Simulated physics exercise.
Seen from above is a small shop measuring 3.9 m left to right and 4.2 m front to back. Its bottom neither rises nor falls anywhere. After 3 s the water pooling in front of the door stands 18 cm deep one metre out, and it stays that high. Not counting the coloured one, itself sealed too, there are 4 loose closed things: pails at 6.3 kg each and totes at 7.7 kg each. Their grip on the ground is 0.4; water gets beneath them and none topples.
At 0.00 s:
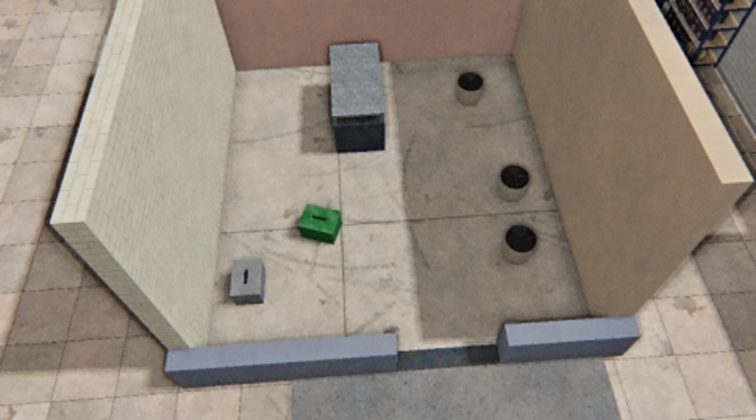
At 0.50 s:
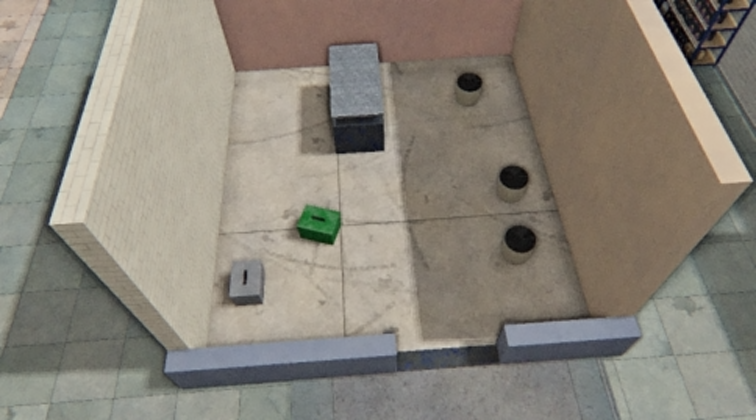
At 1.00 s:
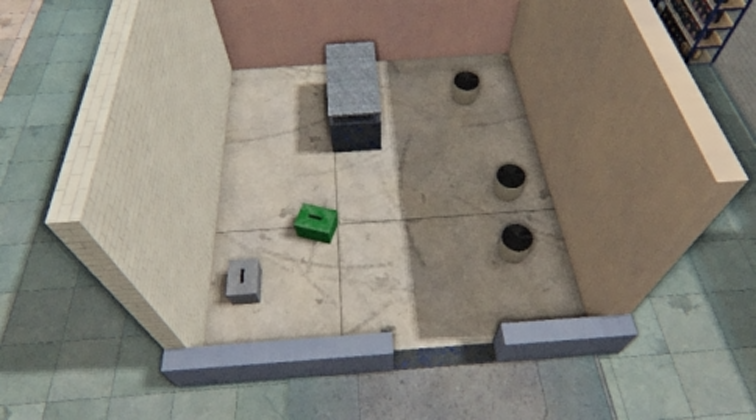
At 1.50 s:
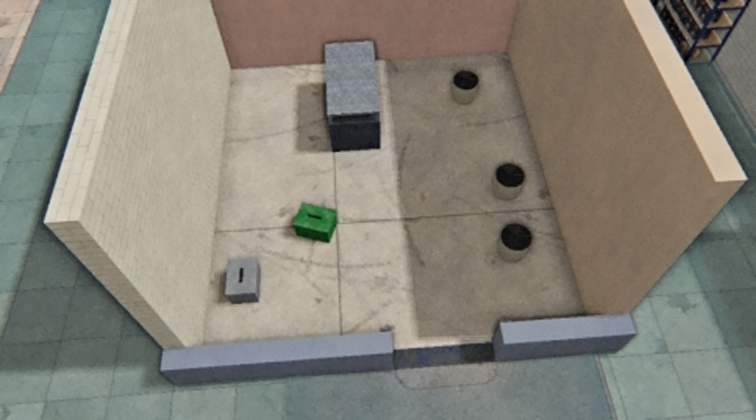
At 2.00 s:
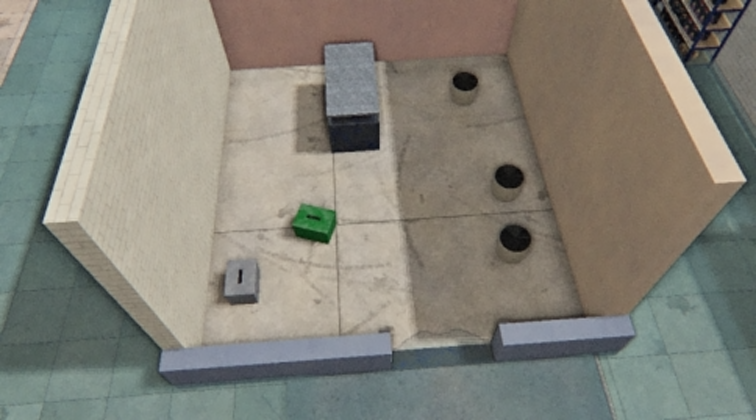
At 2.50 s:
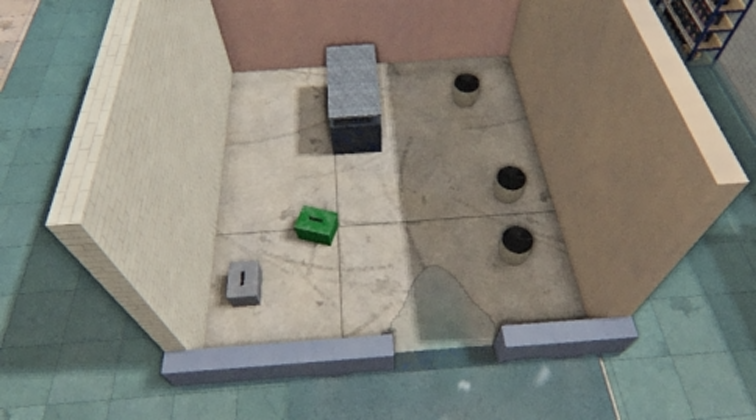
In a small walled shop seen from above, a green tote, a grey box, a dark block and three round pails stay still while water gathers outside the doorway and a thin patch spreads in across the floor.
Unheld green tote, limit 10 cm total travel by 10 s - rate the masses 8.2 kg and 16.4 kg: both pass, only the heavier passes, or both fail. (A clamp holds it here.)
Both pass.
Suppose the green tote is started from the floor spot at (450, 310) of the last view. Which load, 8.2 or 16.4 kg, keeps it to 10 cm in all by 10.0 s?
Well, no option works.
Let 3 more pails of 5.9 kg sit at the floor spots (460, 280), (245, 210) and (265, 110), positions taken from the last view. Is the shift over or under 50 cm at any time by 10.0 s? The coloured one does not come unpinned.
First: Beyond the limit; second: Inside the limit; third: Inside the limit.
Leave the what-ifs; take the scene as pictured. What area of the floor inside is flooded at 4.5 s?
Somewhere about 7.5 m2, give or take.
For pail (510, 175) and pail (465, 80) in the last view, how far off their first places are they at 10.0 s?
They sit 5 cm and 50 cm away, in the order given.
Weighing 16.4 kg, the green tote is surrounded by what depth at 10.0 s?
Close to 5 cm deep.
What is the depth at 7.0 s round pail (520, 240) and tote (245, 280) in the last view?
Roughly 5 and 2 cm.
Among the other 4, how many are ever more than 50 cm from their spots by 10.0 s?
That comes to 1.
After 3.5 s the green tote would be 0 cm from its start with 8.2 kg and 0 cm from its start with 16.4 kg; 0 cm of water round it then.
After 4.5 s the green tote would be 0 cm from its start with 8.2 kg and 0 cm from its start with 16.4 kg; 3 cm of water round it then.
After 7.0 s the green tote would be 0 cm from its start with 8.2 kg and 0 cm from its start with 16.4 kg; 3 cm of water round it then.
After 10.0 s the green tote would be 0 cm from its start with 8.2 kg and 0 cm from its start with 16.4 kg; 5 cm of water round it then.
